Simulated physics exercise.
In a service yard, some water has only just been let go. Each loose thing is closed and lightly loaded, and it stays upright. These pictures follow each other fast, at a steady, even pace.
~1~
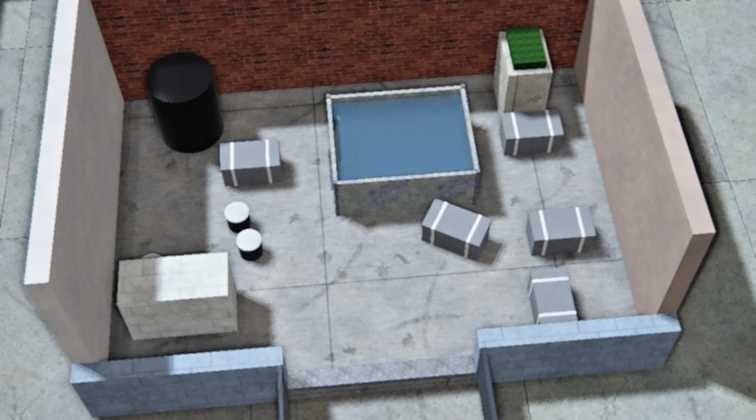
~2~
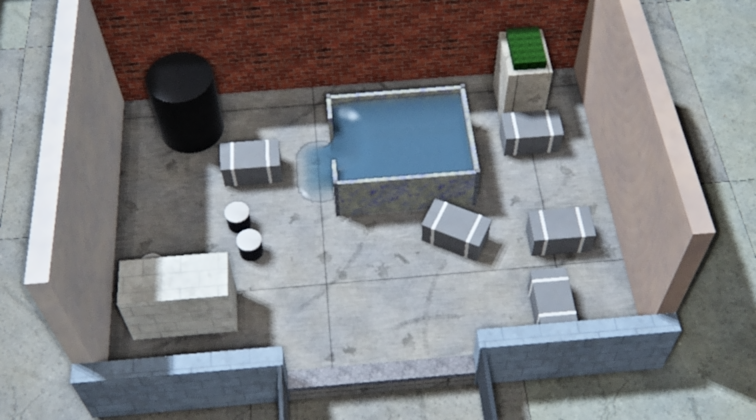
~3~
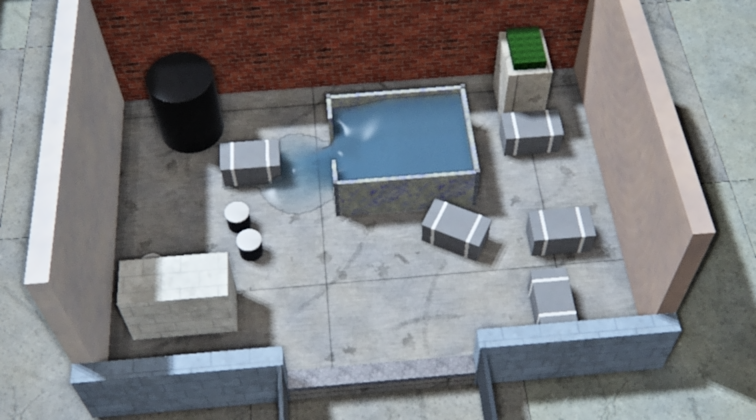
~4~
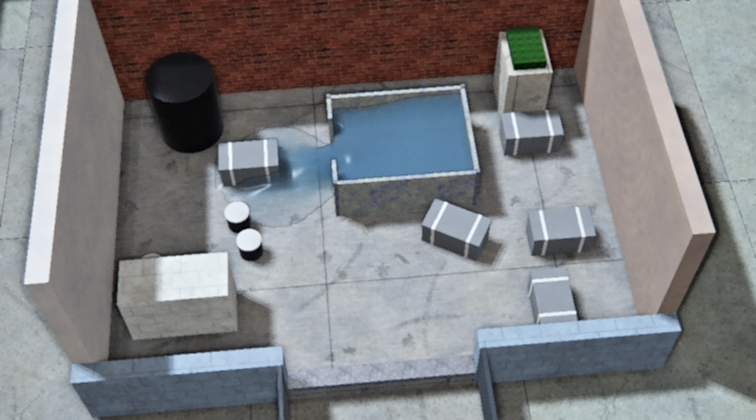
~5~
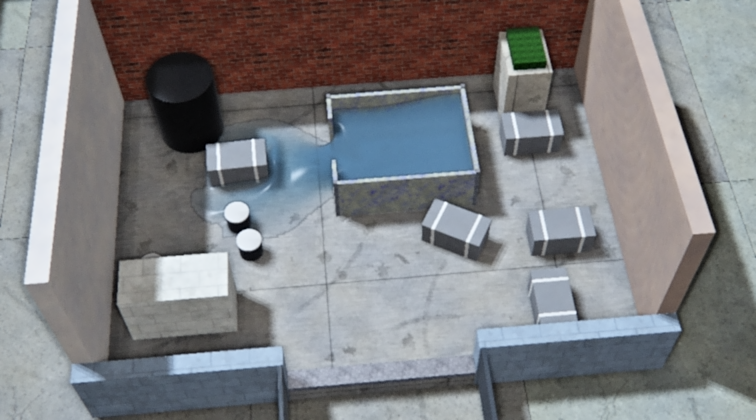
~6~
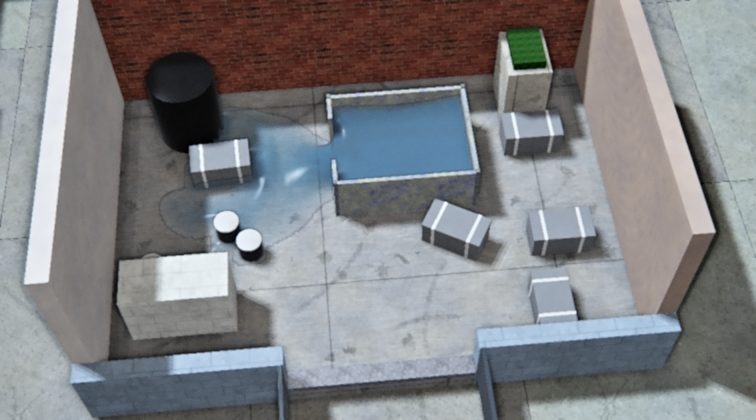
Water poured out through the left side of a raised pool in a walled yard, spread across the floor, and pushed a gray trunk leftward before nudging one of two small pails slightly left.
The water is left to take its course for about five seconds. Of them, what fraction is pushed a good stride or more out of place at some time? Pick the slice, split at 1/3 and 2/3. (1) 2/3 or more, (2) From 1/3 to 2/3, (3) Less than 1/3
2, from 1/3 to 2/3.
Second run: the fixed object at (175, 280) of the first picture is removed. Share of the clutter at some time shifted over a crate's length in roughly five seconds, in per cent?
Close to 50 percent, I'd say.
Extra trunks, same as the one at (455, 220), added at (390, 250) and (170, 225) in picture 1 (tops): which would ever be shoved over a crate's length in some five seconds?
First one missed the mark, second one cleared the mark.
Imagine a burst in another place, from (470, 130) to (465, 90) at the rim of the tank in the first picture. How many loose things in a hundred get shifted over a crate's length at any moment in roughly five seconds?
Around 40 in a hundred.
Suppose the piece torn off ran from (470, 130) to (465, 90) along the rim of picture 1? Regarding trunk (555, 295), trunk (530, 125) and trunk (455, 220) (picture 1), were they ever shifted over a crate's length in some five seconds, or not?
As listed: Yes, that far or more, short of that.
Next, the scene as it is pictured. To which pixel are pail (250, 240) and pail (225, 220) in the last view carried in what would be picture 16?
Estimated positions: (256, 309) and (141, 259), approximately.
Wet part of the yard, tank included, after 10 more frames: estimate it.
I'd put it at around 40 in a hundred.
A moment on, 2 of 8 are well off their spots; 0 afloat.
Next, 3 of 8 are well off their spots; 3 afloat.
Later, 3 of 8 are well off their spots; 3 afloat.
In the end, 3 of 8 are well off their spots, and 3 have been at some point; 4 afloat.
